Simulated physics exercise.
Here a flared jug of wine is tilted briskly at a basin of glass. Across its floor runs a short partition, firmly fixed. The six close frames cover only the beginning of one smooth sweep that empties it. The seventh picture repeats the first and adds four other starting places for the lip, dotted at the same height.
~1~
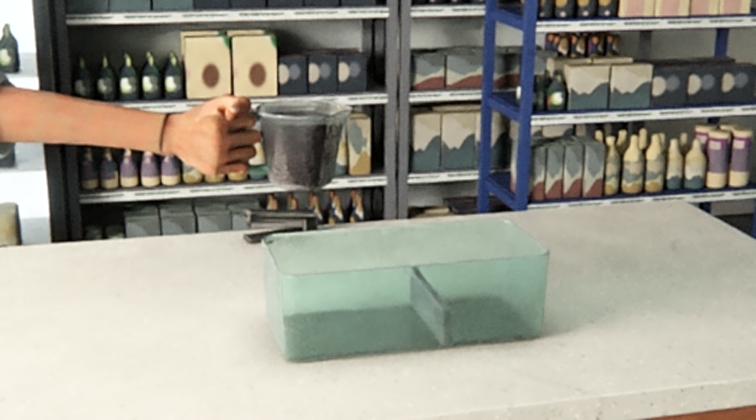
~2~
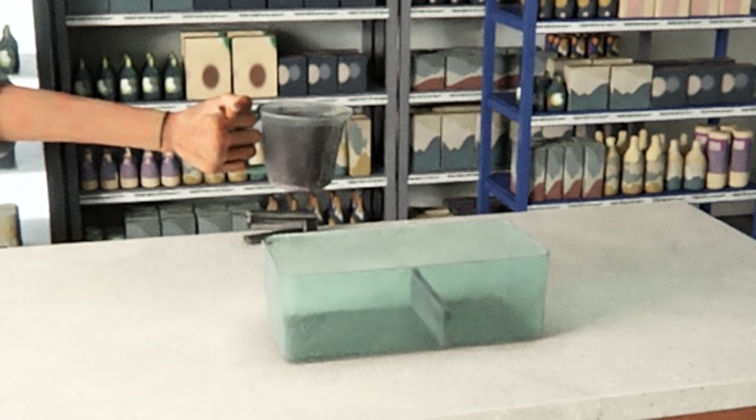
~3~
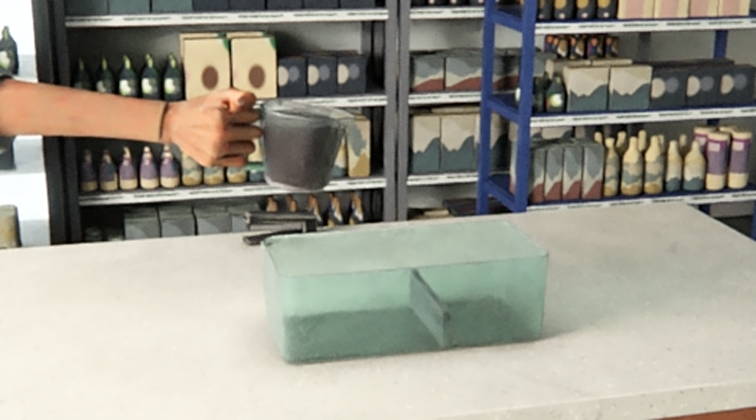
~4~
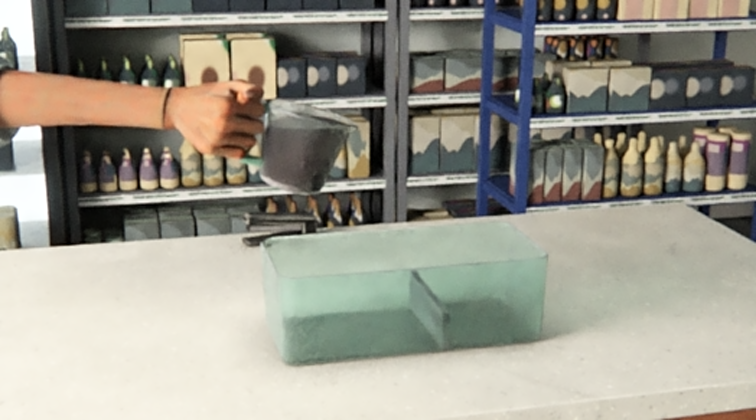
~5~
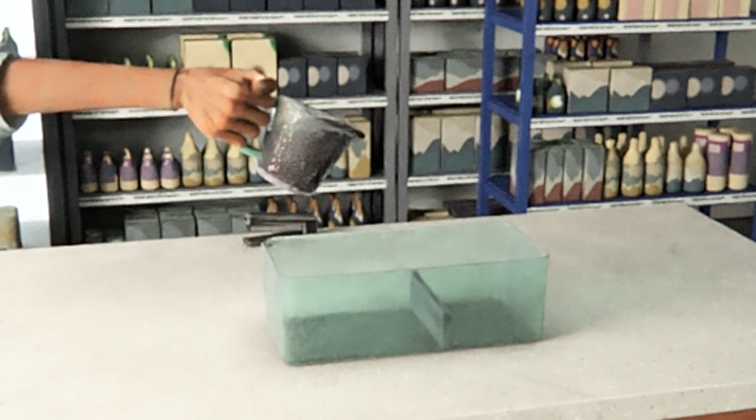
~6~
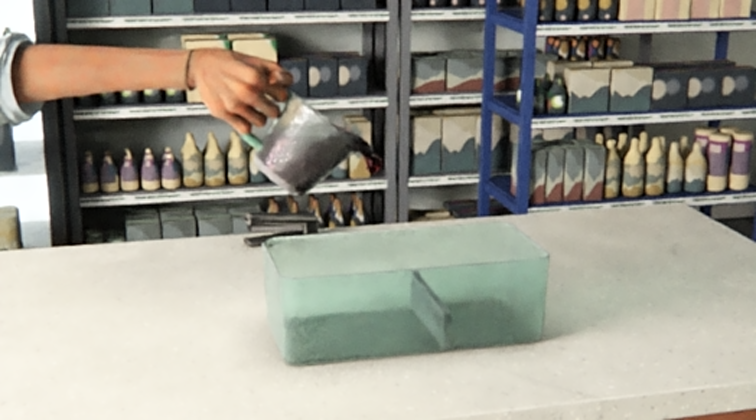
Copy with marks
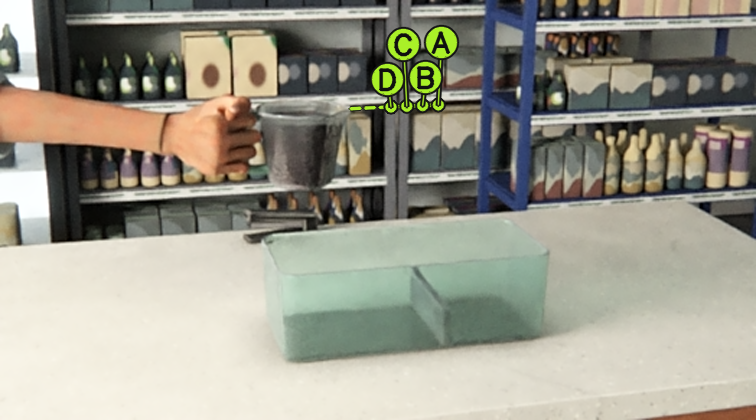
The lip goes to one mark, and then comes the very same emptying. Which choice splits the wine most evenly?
Dot D.
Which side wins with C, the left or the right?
The right side.
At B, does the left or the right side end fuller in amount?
More ends on the right.
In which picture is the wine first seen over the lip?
In picture 5.
On the marked copy, A at (438, 104); B at (422, 105); C at (406, 106); D at (390, 107).
For dot A, about 5 % ends left of the wall and 93 % right of it.
For dot B, about 10 % ends left of the wall and 88 % right of it.
For dot C, about 23 % ends left of the wall and 76 % right of it.
For dot D, about 48 % ends left of the wall and 51 % right of it.
